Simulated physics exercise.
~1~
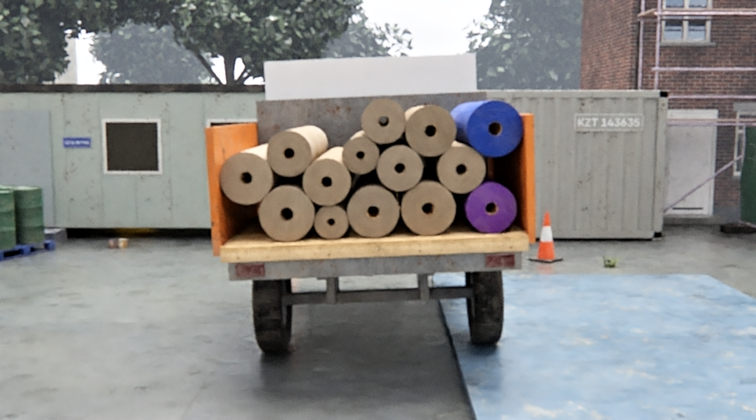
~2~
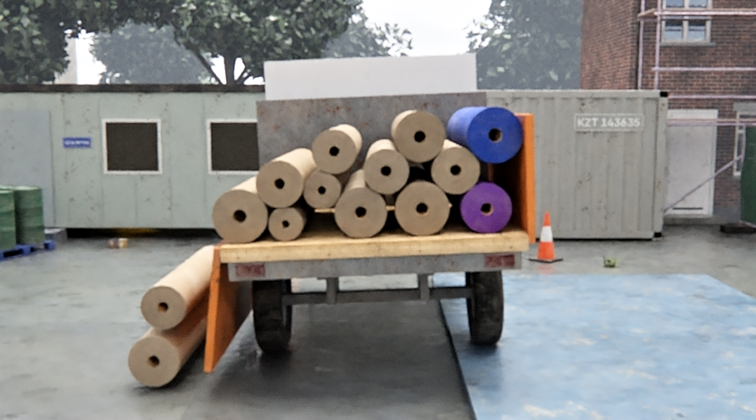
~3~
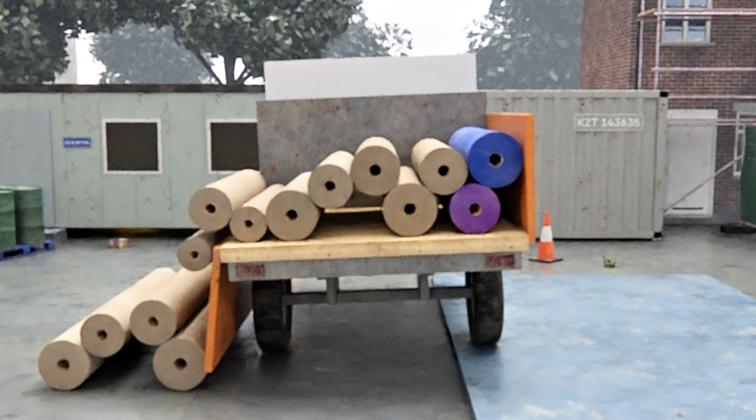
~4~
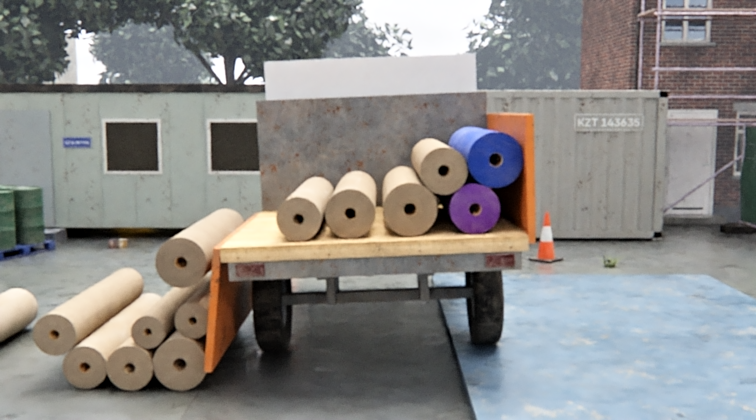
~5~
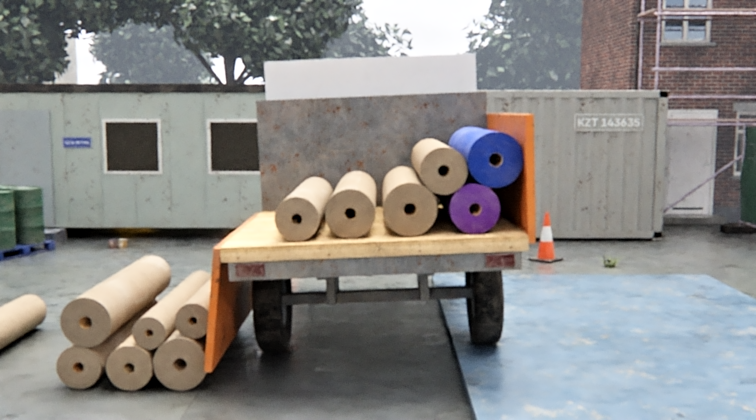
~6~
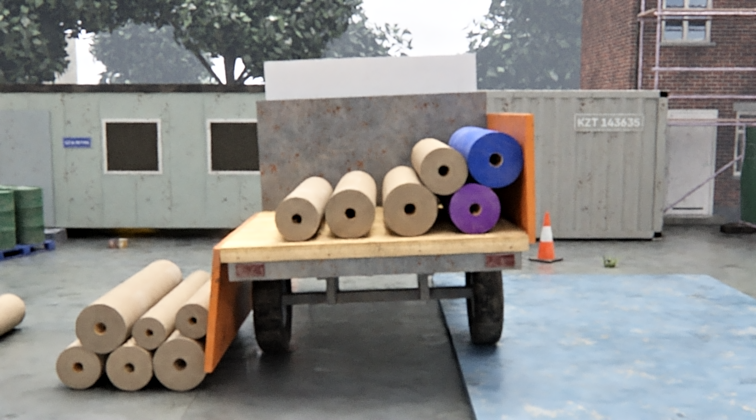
The footage shows a flatbed lorry stacked with brown rolls plus one blue and one purple; its left side drops and brown rolls tumble off that side onto the ground, leaving four brown rolls with the blue and purple ones at rest on the deck.
